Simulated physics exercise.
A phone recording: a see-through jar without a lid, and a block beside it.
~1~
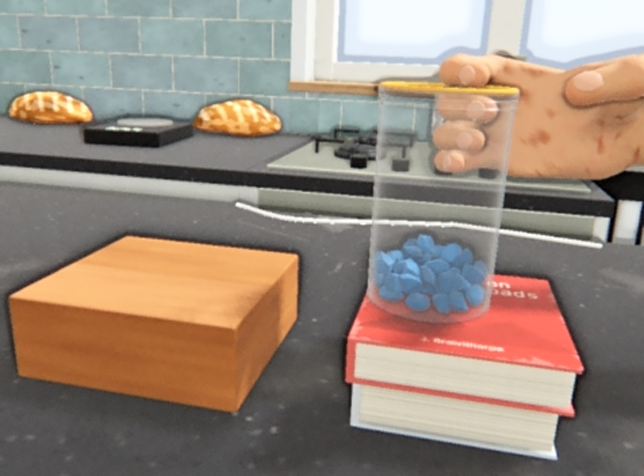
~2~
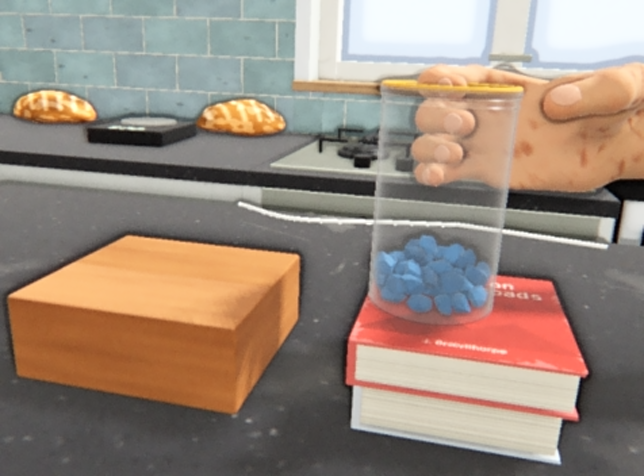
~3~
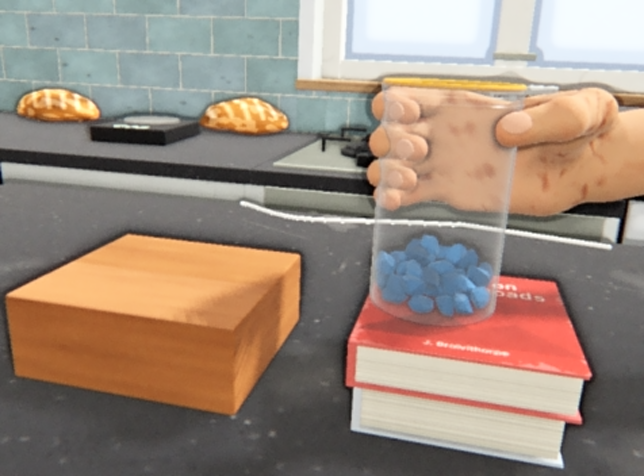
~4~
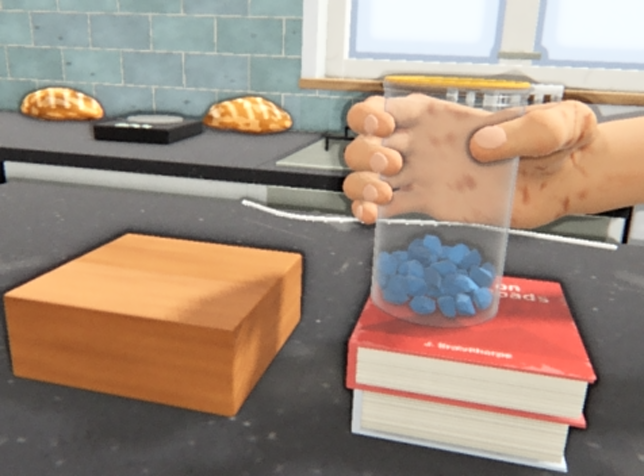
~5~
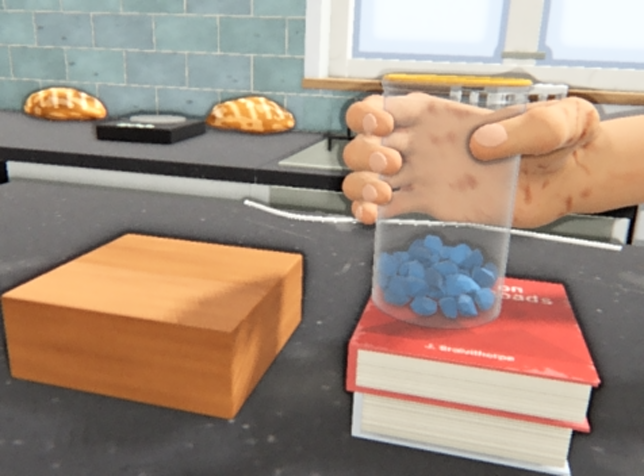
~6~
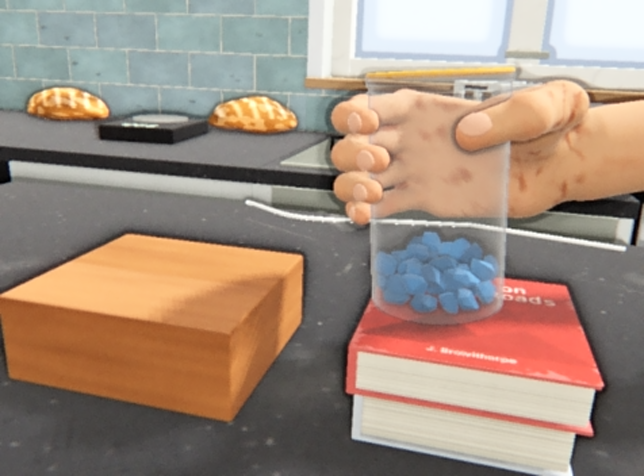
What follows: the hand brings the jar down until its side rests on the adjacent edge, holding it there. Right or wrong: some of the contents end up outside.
Wrong.
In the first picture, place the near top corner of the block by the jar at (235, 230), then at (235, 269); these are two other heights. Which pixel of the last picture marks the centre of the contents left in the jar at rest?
Final centres, last view - around (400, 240) first, around (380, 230) second.
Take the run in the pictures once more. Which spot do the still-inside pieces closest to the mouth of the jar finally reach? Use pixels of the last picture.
Close to (256, 273).
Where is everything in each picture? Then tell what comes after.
In the first frame, jar near (437, 198), a quarter full of aquarium stones; block near (172, 310), its top about level with the jar's foot.
In the second frame, jar near (439, 198), upright; rim near (385, 84); top of the contents near (415, 254).
In the third frame, jar near (441, 197), upright; rim near (387, 82); block near (171, 310).
In the fourth frame, jar near (444, 197), upright; rim near (389, 80); top of the contents near (419, 254).
In the fifth frame, jar near (445, 197), upright; rim near (388, 78); block near (171, 311).
In the sixth frame, jar near (437, 191), leaning 5°; rim near (371, 76); block near (170, 311), its top about level with the jar's foot.
Then, 0.92 s on from there, the jar leans 45°; everything is still inside.
Then, 1.72 s on from there, the jar leans 80°; everything is still inside.
Then, 2.41 s on from there, the jar rests on the block at 92°; everything is still inside.
In the end, the jar rests on the block at 92°; everything is still inside.
